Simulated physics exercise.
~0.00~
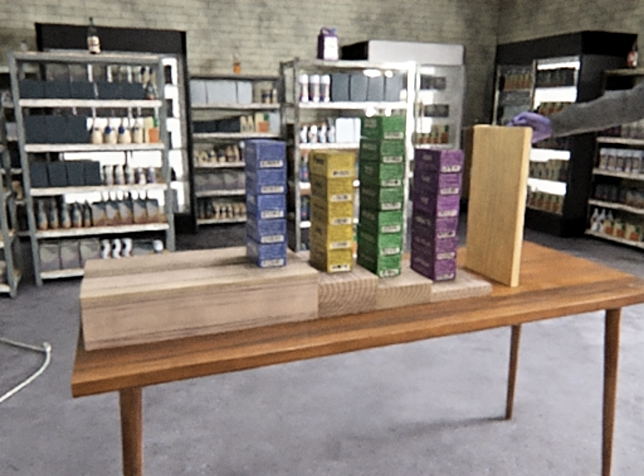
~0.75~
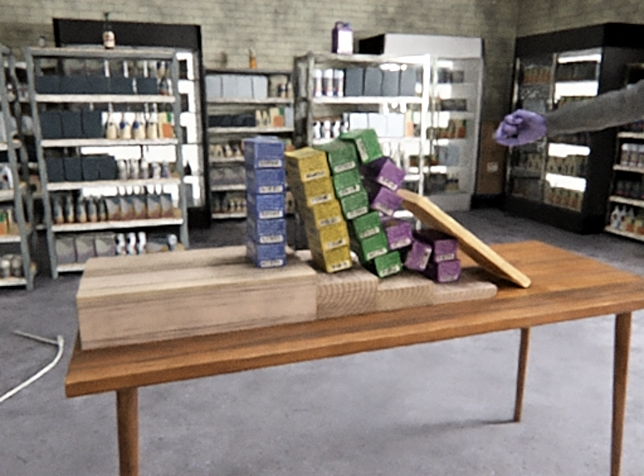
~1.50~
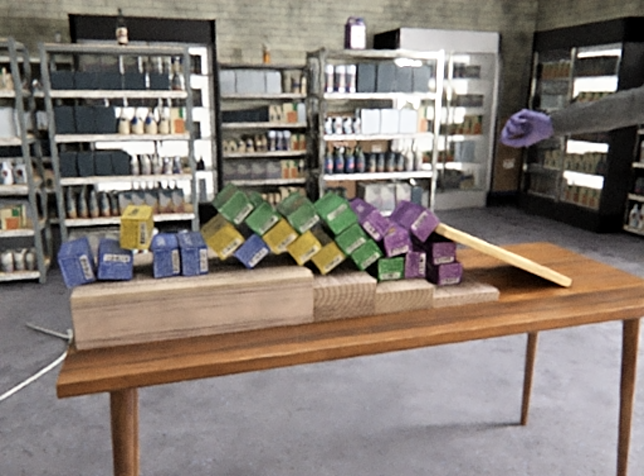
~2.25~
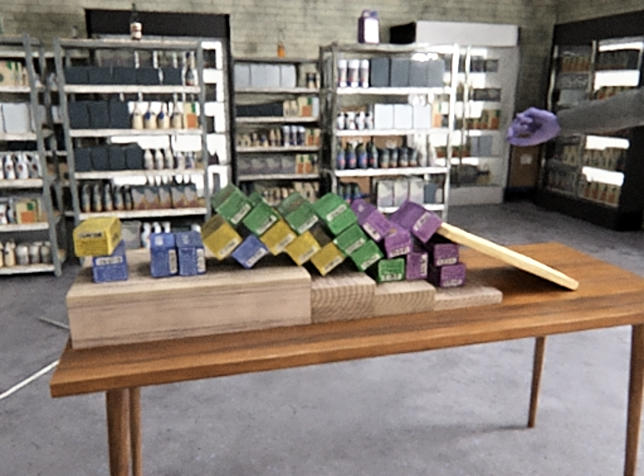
To begin with, four stacks of small boxes, blue, yellow, green and purple, stand on wooden steps on a table, with an upright board at the right beside a purple-gloved hand. The board tips left into the purple stack, which crumples as the green and yellow stacks lean toward the still-upright blue one. Next the blue stack comes apart too, and boxes spread leftward along the top step. A yellow box ends up resting on a blue one at the far left. Finally, most boxes lie in a low, slanting heap, with the board propped against its right end.
